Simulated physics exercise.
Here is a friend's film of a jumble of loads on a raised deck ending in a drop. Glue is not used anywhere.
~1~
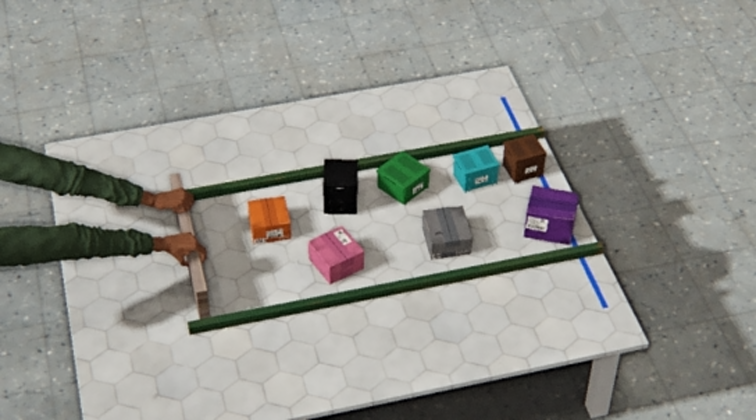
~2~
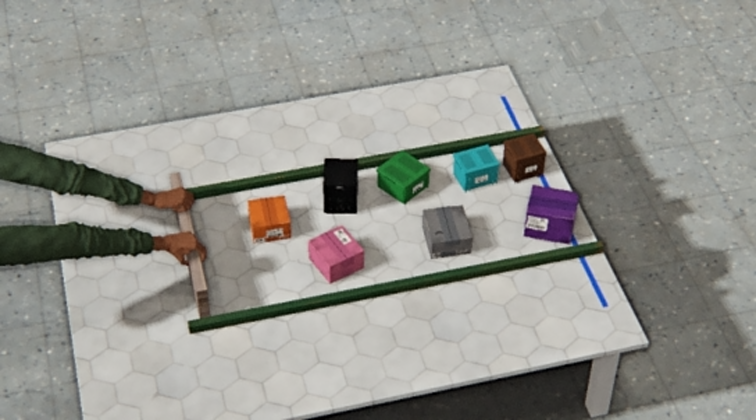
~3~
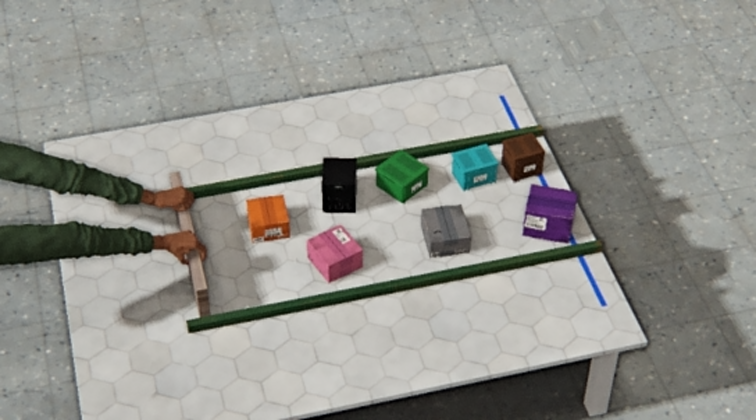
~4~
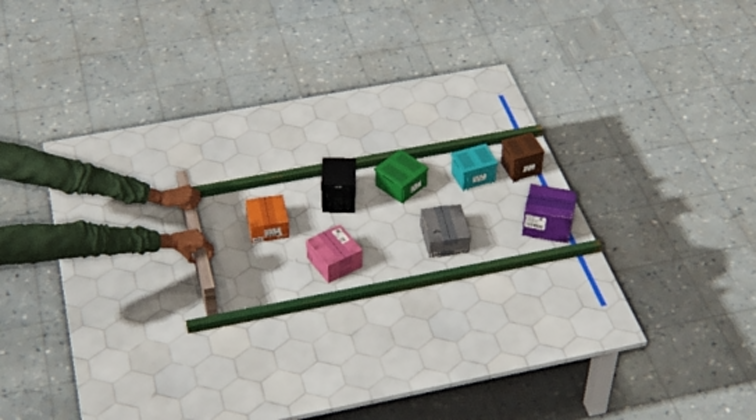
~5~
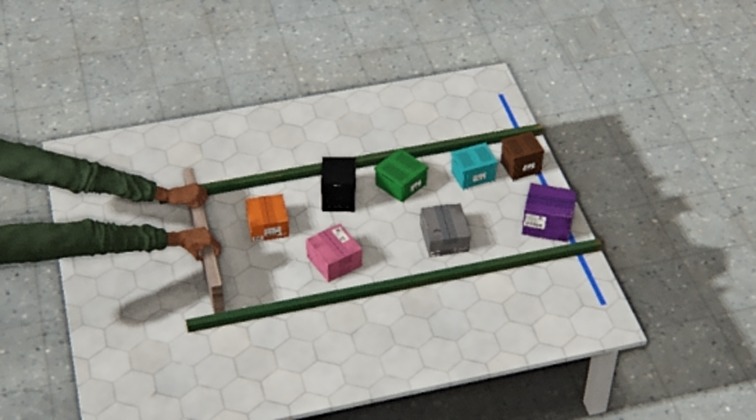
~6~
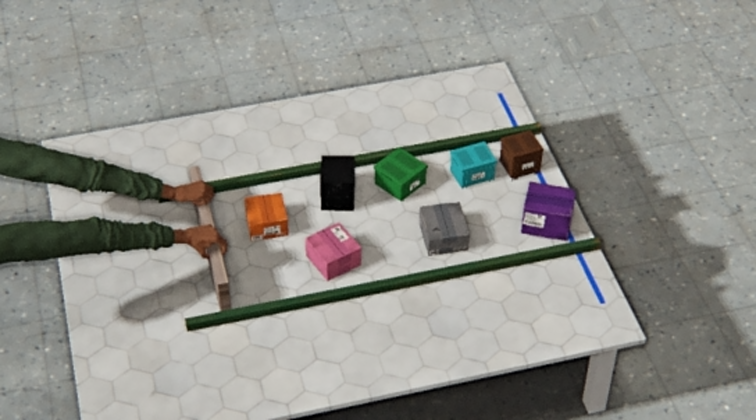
Two hands in green sleeves sliding a wooden plank slightly right between green rails, toward colourful boxes sitting still on a white-tiled table.
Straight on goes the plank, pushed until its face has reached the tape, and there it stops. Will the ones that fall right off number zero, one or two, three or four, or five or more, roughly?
At least five drop.
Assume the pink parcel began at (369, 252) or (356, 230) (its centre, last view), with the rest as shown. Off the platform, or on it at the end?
Result for the pink parcel: It is still there at position one; it is still there at position two.
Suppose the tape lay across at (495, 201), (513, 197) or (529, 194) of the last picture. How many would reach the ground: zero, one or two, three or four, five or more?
Either three or four, three or four, five or more.
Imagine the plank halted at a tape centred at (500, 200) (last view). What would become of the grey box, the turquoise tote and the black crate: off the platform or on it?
Grey box stays put, turquoise tote goes down, black crate stays put.
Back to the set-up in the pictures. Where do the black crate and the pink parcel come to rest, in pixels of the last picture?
I'd say approximately (546, 133) and then (582, 209).
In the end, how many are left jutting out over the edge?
The count would be 3.
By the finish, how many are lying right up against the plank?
Contact count: 3.
A little later, none off yet; purple parcel at rest near (548, 211); brown tote at rest near (521, 156); turquoise tote at rest near (473, 166).
Next, none off yet; purple parcel at rest near (548, 211); brown tote shifted a little near (528, 155); turquoise tote shifted a little near (493, 162).
Later still, one off so far; purple parcel tilted a little near (599, 197); brown tote dropping near (597, 246); turquoise tote shifted well along near (565, 155).
When it is over, the number that fall off is five or more; down, green tote, grey box, turquoise tote, brown tote and purple parcel.
